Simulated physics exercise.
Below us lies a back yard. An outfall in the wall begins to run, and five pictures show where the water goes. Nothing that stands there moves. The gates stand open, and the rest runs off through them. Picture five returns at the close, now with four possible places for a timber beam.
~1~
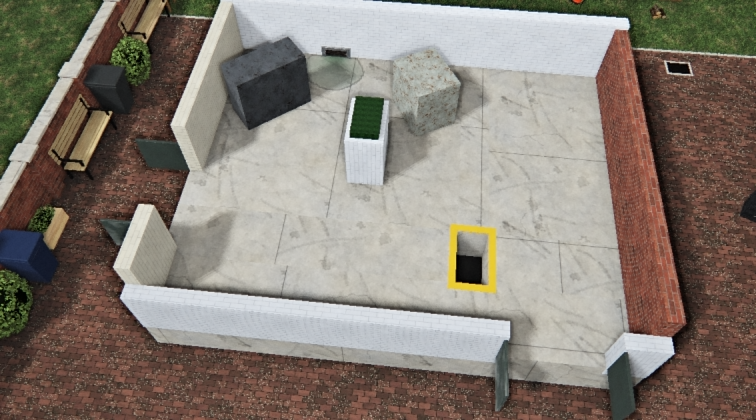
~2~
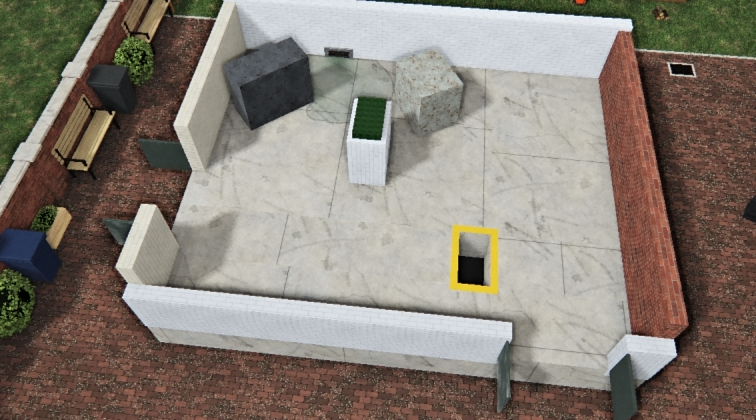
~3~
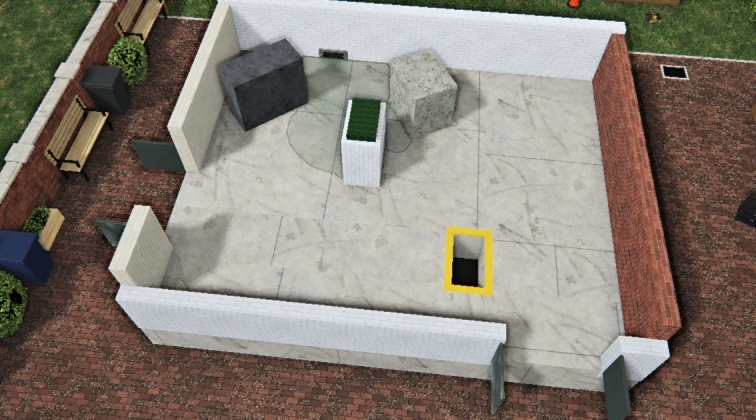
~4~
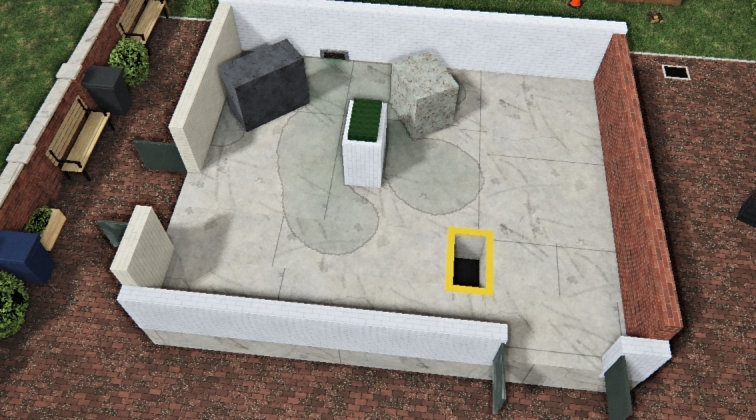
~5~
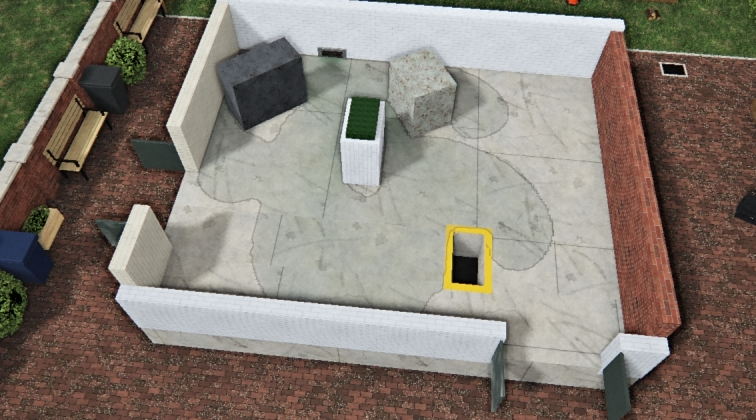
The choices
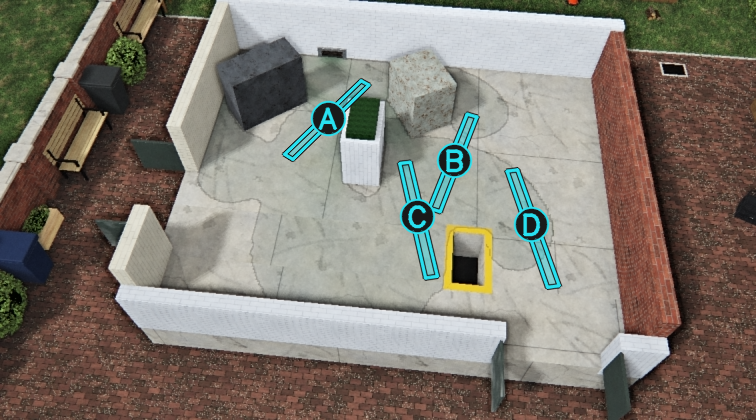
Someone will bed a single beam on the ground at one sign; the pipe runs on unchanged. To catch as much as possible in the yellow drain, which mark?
D works best here.
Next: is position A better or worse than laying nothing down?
It is worse.
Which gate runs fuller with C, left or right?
The right one.
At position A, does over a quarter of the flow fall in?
No, it does not.
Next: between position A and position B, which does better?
It is B.
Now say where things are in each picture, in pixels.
Outfall at (336, 52); yellow drain at (473, 257); open gate at (552, 348); open gate at (190, 207); front seen at (345, 84), 2 % of the ground wet; yellow drain still dry, in the first frame.
Front seen at (344, 118), 7 % of the ground wet; yellow drain still dry, in the second frame.
Front seen at (336, 166), 15 % of the ground wet; yellow drain still dry, in the third frame.
Front seen at (323, 245), 27 % of the ground wet; yellow drain still dry, in the fourth frame.
Front seen at (533, 248), 50 % of the ground wet; yellow drain taking water, in the fifth frame.
On the marked copy, A from (288, 156) to (365, 82); B from (434, 209) to (472, 115); C from (404, 162) to (431, 277); D from (512, 170) to (553, 286).
Choosing A, about 17 % of the stream goes into the yellow drain, about 82 % out by the gates.
Choosing B, about 23 % of the stream goes into the yellow drain, about 76 % out by the gates.
Choosing C, about 19 % of the stream goes into the yellow drain, about 80 % out by the gates.
Choosing D, about 31 % of the stream goes into the yellow drain, about 68 % out by the gates.
